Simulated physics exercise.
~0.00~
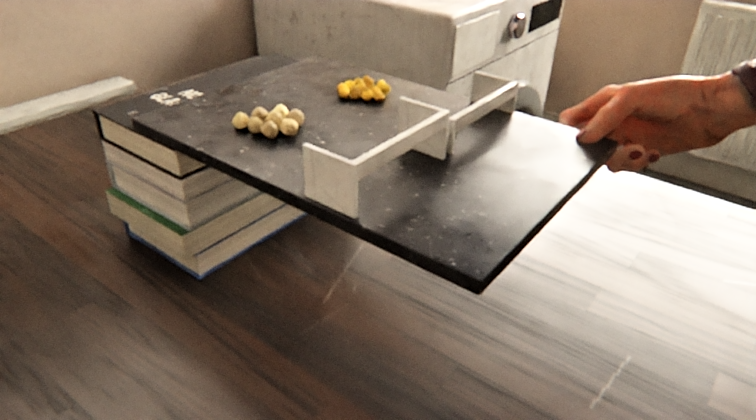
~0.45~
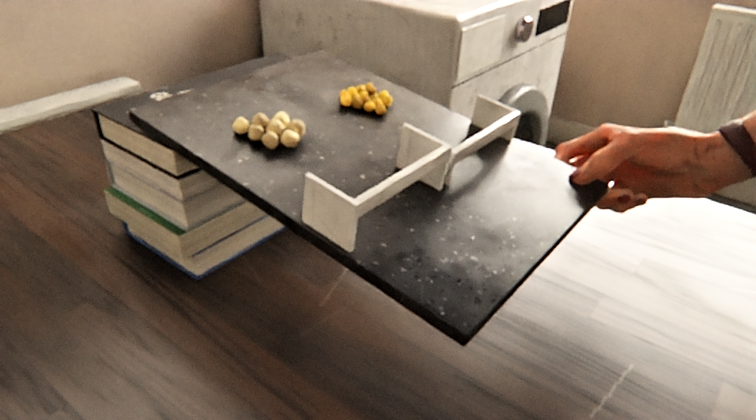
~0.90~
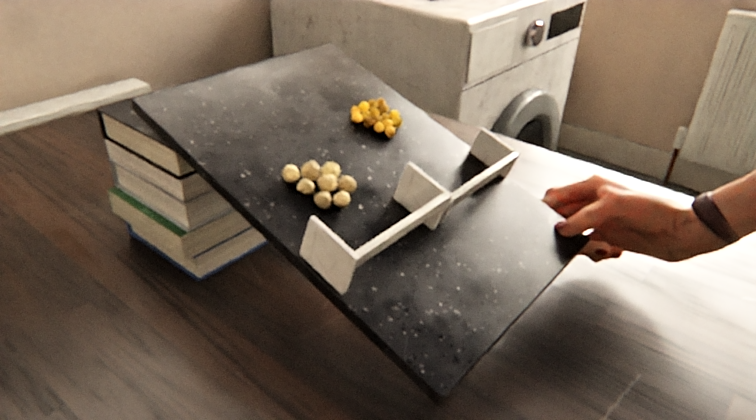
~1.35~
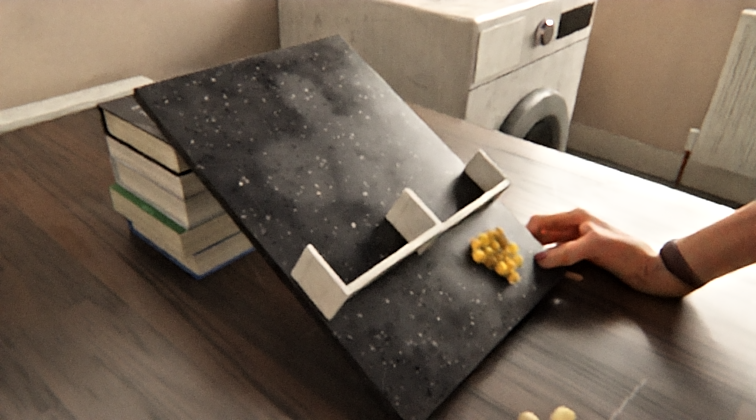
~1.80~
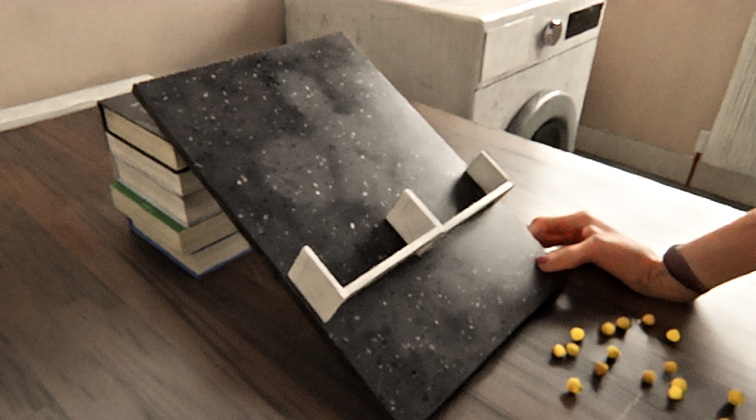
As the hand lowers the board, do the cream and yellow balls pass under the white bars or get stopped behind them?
Both heaps pass under the bars. The cream balls go through first and the yellow ones follow, ending up scattered on the table.
